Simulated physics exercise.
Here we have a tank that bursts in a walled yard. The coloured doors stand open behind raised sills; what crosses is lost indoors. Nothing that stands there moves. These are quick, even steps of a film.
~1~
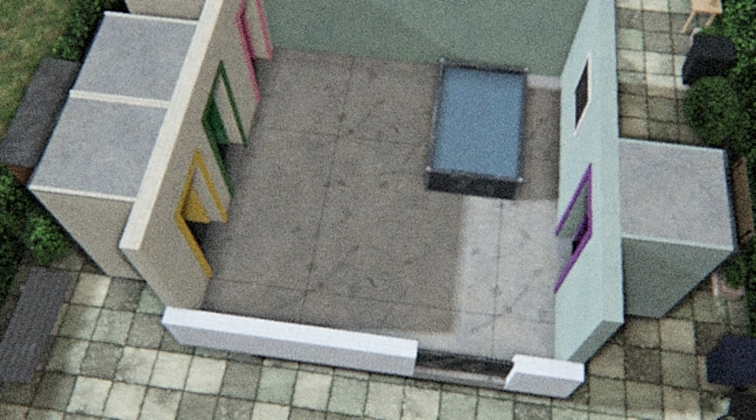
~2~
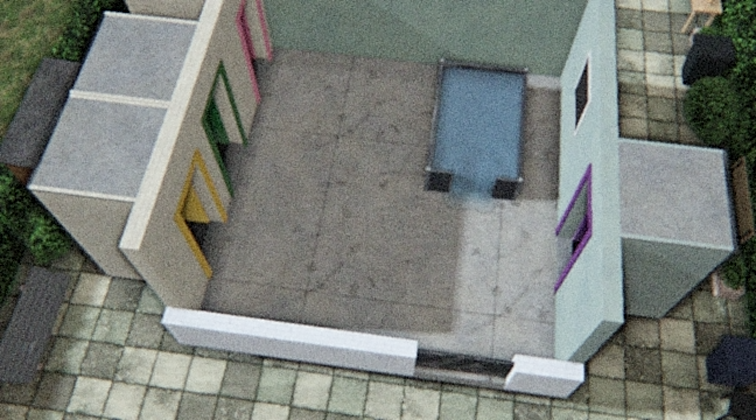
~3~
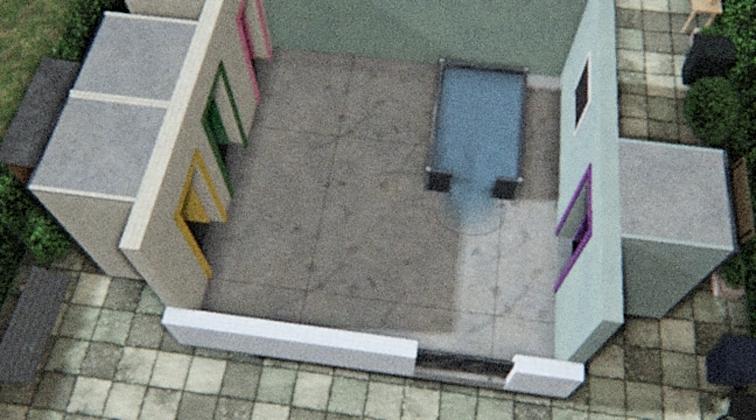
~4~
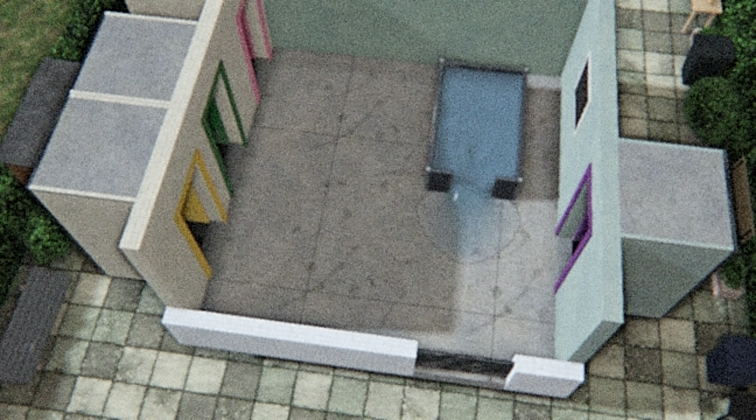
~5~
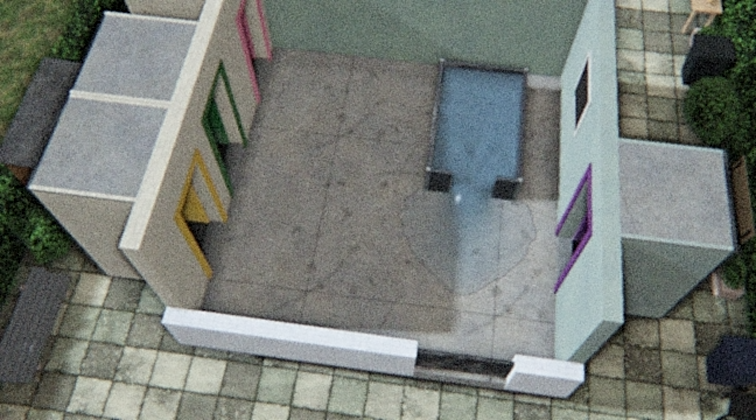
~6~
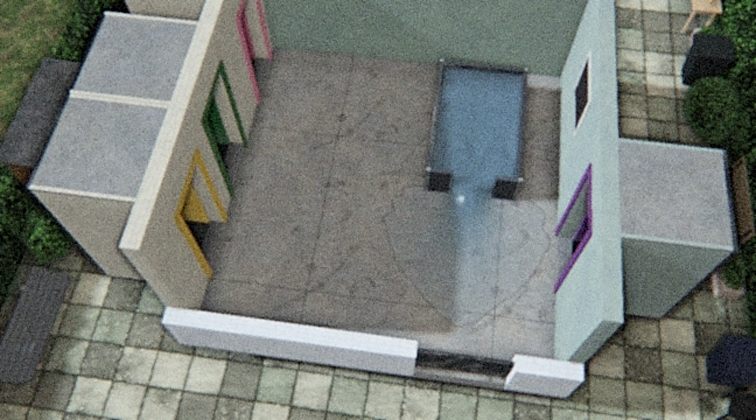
Water pouring from a gap in the front of a blue tank and spreading in a widening sheet across a walled yard.
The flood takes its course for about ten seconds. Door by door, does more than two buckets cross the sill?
The green door stays under that; the pink door stays under that; the purple door takes more than that; the yellow door takes more than that.
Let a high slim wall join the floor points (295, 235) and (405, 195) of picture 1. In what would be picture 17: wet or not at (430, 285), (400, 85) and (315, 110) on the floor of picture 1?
As listed: Under water, dry, no water.
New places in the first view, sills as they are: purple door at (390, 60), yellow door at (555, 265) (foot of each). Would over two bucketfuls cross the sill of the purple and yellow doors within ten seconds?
One by one: The purple one keeps below it; the yellow one floods.
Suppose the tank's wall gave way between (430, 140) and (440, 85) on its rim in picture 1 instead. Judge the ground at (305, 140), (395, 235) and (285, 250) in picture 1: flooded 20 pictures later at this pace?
As listed: Awash, dry, under water.
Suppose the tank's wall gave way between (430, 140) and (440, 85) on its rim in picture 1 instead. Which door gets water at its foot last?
It is the door marked purple.
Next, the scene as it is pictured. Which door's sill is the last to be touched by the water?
I say the door marked pink.
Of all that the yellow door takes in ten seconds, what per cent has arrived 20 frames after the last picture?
Roughly 0 per cent.
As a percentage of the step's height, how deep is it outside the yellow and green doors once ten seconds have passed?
About 230 and 30 per cent.
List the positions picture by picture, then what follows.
In the first frame, still water in the water tank at (479, 121).
In the second frame, the front is at (489, 208), out from the gap at (471, 187).
In the third frame, the front is at (466, 231), out from the gap at (471, 188).
In the fourth frame, the front is at (474, 258), out from the gap at (471, 187).
In the fifth frame, water pours out at (471, 187) and has run to (453, 286).
In the sixth frame, water pours out at (471, 187) and has run to (457, 319).
A moment on, water covers 30 % of the floor; the green door not reached, the pink door not reached, the purple door wet at the sill, nothing in, the yellow door not reached.
Next, water covers 35 % of the floor; the green door not reached, the pink door not reached, the purple door under two buckets in, the yellow door not reached.
Then, water covers 40 % of the floor; the green door not reached, the pink door not reached, the purple door under two buckets in, the yellow door wet at the sill, nothing in.
Later, water covers 65 % of the floor; the green door wet at the sill, nothing in, the pink door not reached, the purple door over two buckets in, the yellow door over two buckets in.
In the end, water covers 95 % of the floor; the green door wet at the sill, nothing in, the pink door wet at the sill, nothing in, the purple door over two buckets in, the yellow door far over two buckets in.
